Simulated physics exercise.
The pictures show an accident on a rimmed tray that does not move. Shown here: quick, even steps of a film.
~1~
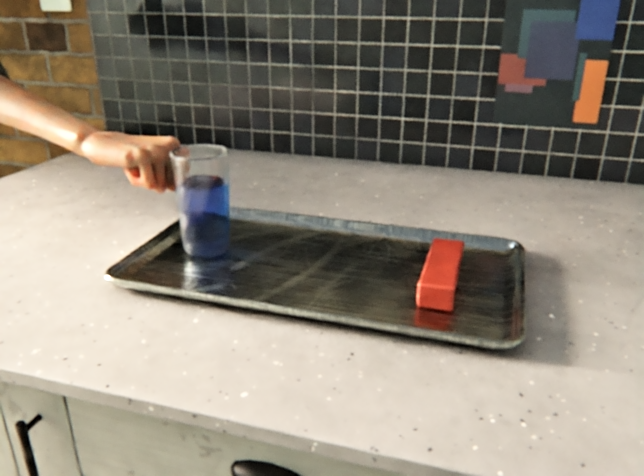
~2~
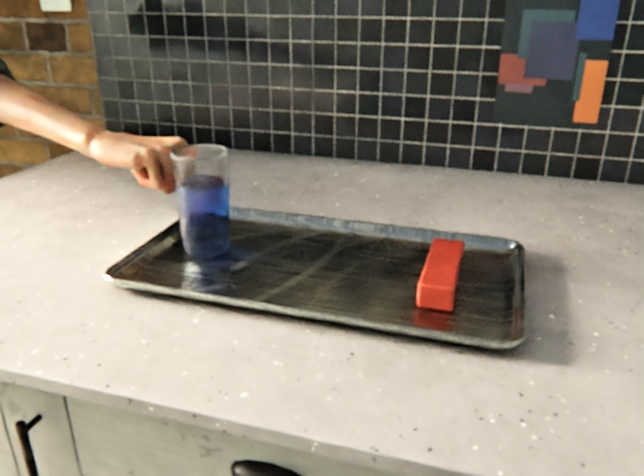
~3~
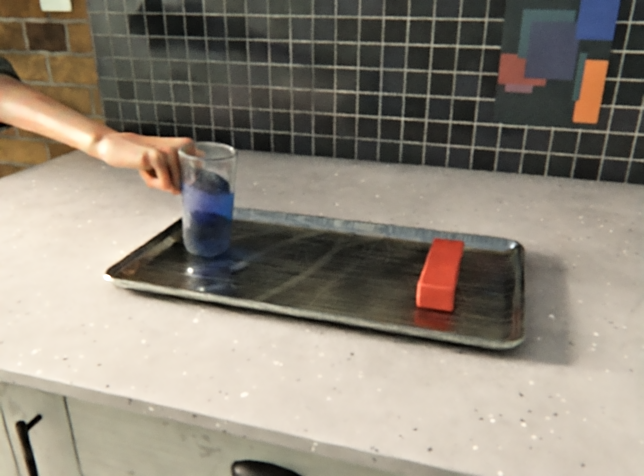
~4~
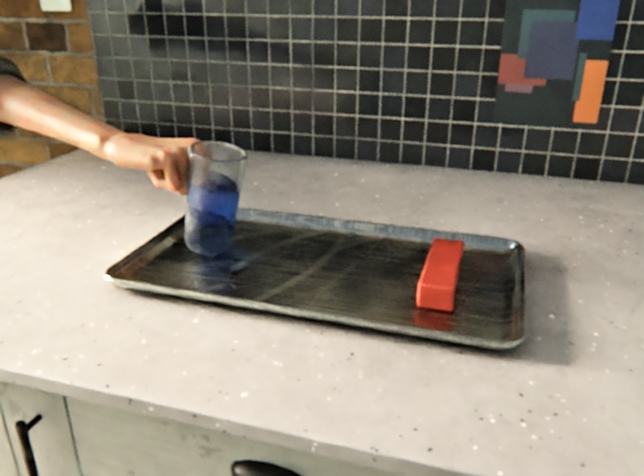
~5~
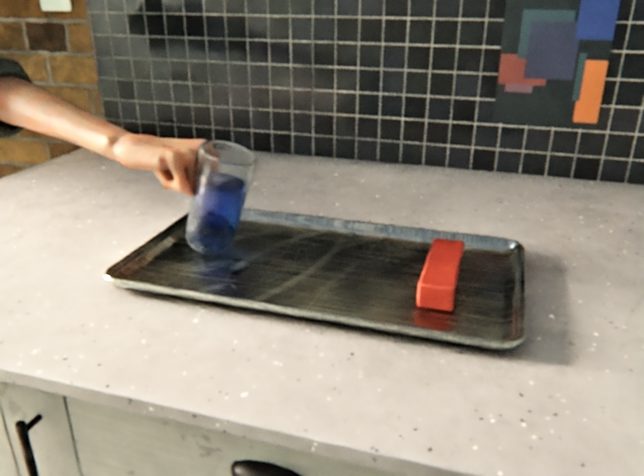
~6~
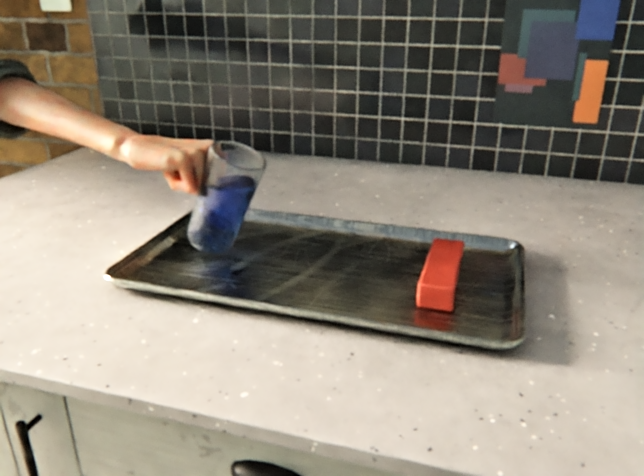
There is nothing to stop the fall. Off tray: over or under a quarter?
Retained: Over three quarters.
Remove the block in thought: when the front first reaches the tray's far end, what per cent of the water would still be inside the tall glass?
About 55 per cent.
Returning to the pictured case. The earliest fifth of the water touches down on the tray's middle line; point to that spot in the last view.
It lands around (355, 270).
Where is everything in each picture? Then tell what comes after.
In the first picture, it leans 0°; its right rim is at (224, 155); the water meets the walls at (183, 178) and (225, 183); the tray's far rim is at (523, 286); a block is fixed to the tray further along.
In the second picture, it leans 0°; its right rim is at (224, 155); the water meets the walls at (183, 178) and (225, 183).
In the third picture, it leans 6°; its right rim is at (233, 157); the water meets the walls at (189, 166) and (230, 187).
In the fourth picture, it leans 11°; its right rim is at (243, 160); the water meets the walls at (196, 162) and (237, 187).
In the fifth picture, it leans 17°; its right rim is at (253, 164); the water meets the walls at (202, 177) and (246, 184).
In the sixth picture, it leans 23°; its right rim is at (262, 169); the water meets the walls at (207, 186) and (255, 180).
A moment on, the tall glass is falling and 100 per cent is in the glass, 0 on the tray and 0 above or beyond its rim.
Next, the tall glass lies on its side and 85 per cent is in the glass, 3 on the tray and 13 above or beyond its rim.
Then the tall glass lies on its side and 52 per cent is in the glass, 35 on the tray and 13 above or beyond its rim.
Later the tall glass lies on its side and 28 per cent is in the glass, 64 on the tray and 8 above or beyond its rim.
In the end 95 per cent is held by tray and glass, 5 is off the tray.
